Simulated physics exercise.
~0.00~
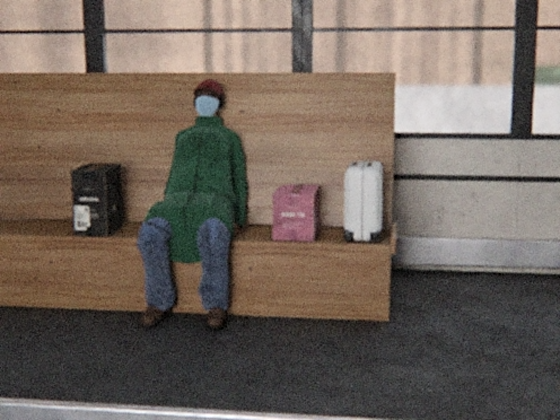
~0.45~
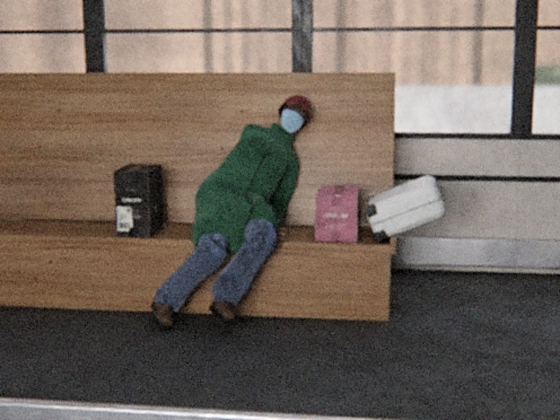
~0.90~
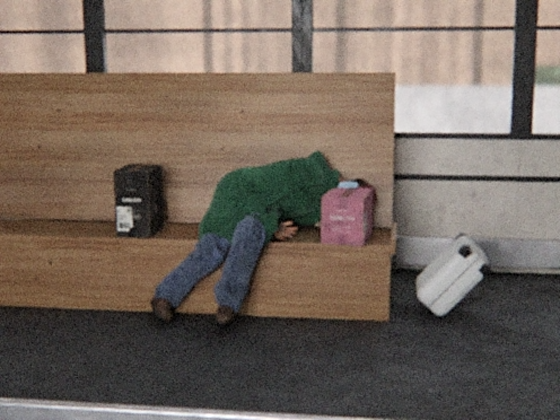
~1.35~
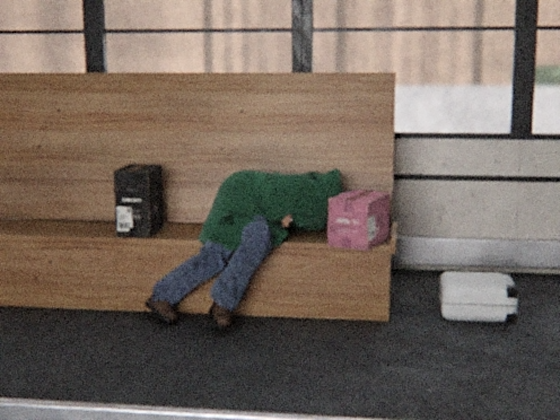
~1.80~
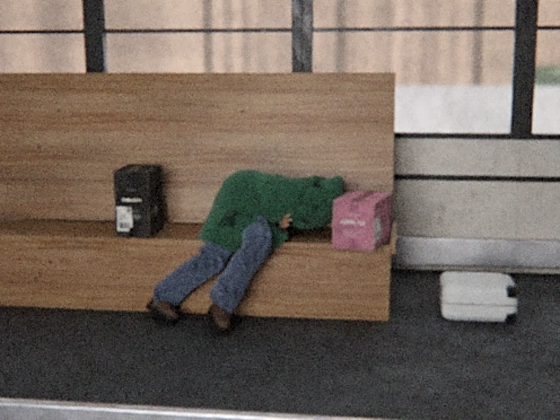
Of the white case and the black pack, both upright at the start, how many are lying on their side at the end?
One of them is, the white case, which ends on its side on the floor. The black pack is still upright on the bench.
